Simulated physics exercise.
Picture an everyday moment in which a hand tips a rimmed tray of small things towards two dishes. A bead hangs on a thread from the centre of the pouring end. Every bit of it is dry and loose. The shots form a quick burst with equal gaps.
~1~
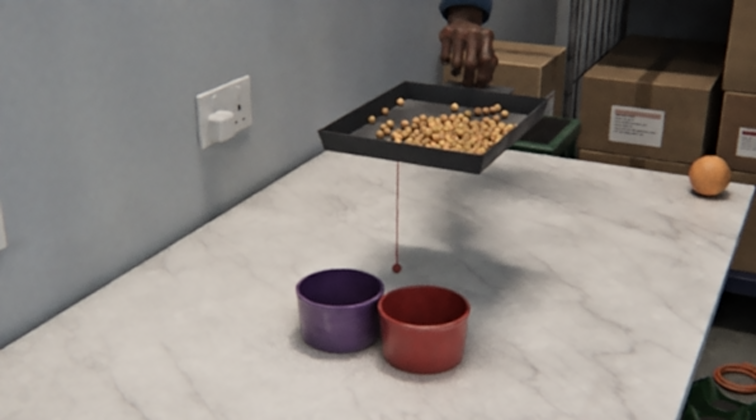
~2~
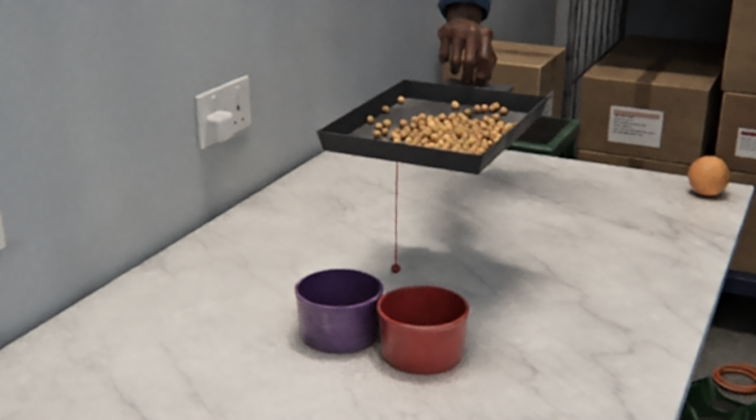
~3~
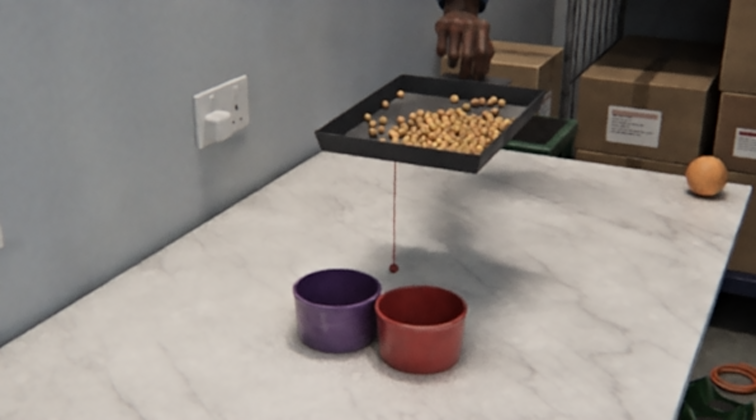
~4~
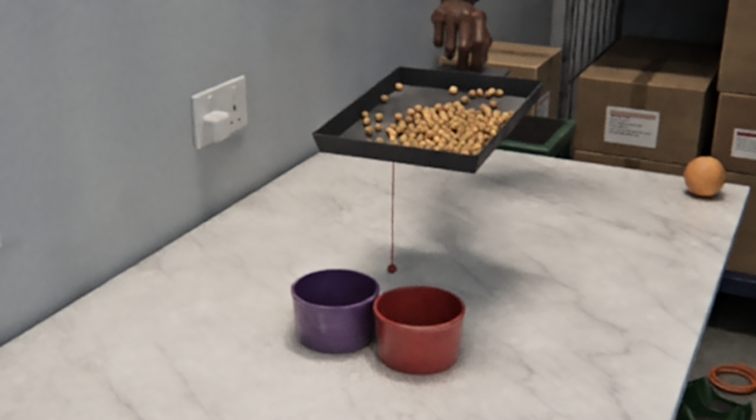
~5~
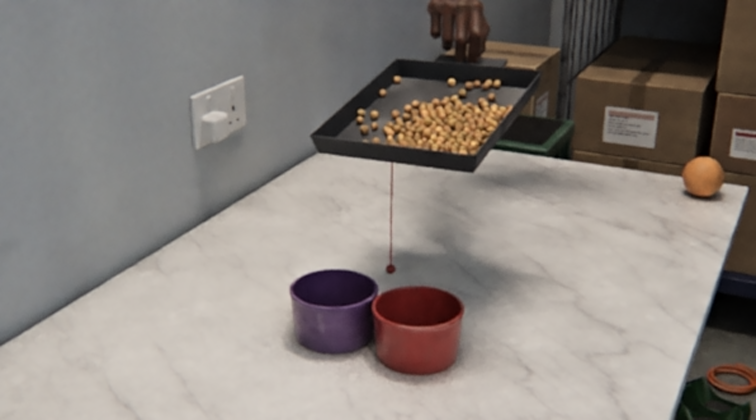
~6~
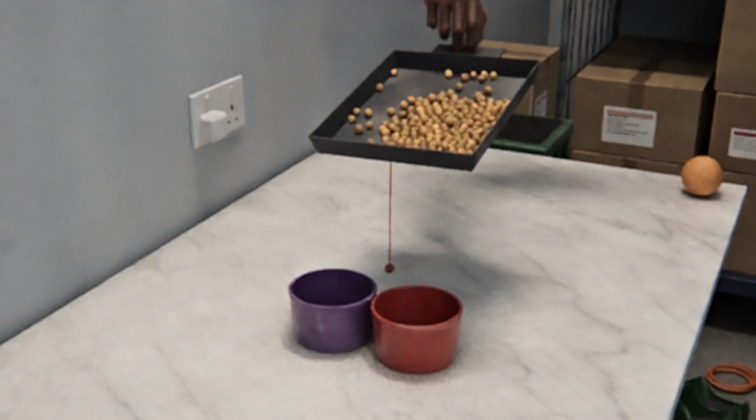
On a marble-topped table in a storage room, a hand holds a dark rimmed tray of small round wooden beads above a purple dish and a red one, a bead hanging on a thread beneath. The hand slowly raises the tray's far side, tilting it slightly towards its near left corner, and some beads shift a little.
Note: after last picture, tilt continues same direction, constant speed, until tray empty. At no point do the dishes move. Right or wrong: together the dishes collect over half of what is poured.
Right.
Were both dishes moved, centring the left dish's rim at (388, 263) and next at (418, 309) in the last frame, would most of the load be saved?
Well, the minor share the first time and the minor share the second time.
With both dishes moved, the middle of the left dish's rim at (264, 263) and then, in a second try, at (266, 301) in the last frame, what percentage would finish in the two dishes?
Trial 1 around 50 percent, trial 2 around 10 percent.
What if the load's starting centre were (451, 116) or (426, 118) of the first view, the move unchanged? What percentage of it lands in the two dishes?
Roughly 70 per cent, then 70 per cent.
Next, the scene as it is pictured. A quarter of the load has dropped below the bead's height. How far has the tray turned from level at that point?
80° or so.
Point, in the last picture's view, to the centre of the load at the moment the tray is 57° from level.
Near (387, 140).
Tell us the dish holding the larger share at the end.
More winds up in the leftward dish.
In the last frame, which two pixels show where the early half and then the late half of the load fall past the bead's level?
Points: About (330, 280), then about (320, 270).
Just after the last frame, tray tipped steeply; almost all on the tray; about a tenth in the air.
A moment on, tray tipped right over; about a tenth on the tray; about a tenth in the right dish; roughly half in the left dish; about a tenth outside both; about a tenth in the air.
Further on, tray tipped past a quarter turn; about a tenth in the right dish; roughly two thirds in the left dish; roughly a quarter outside both.
When it is over, tray tipped past a quarter turn; about a tenth in the right dish; roughly two thirds in the left dish; roughly a quarter outside both.
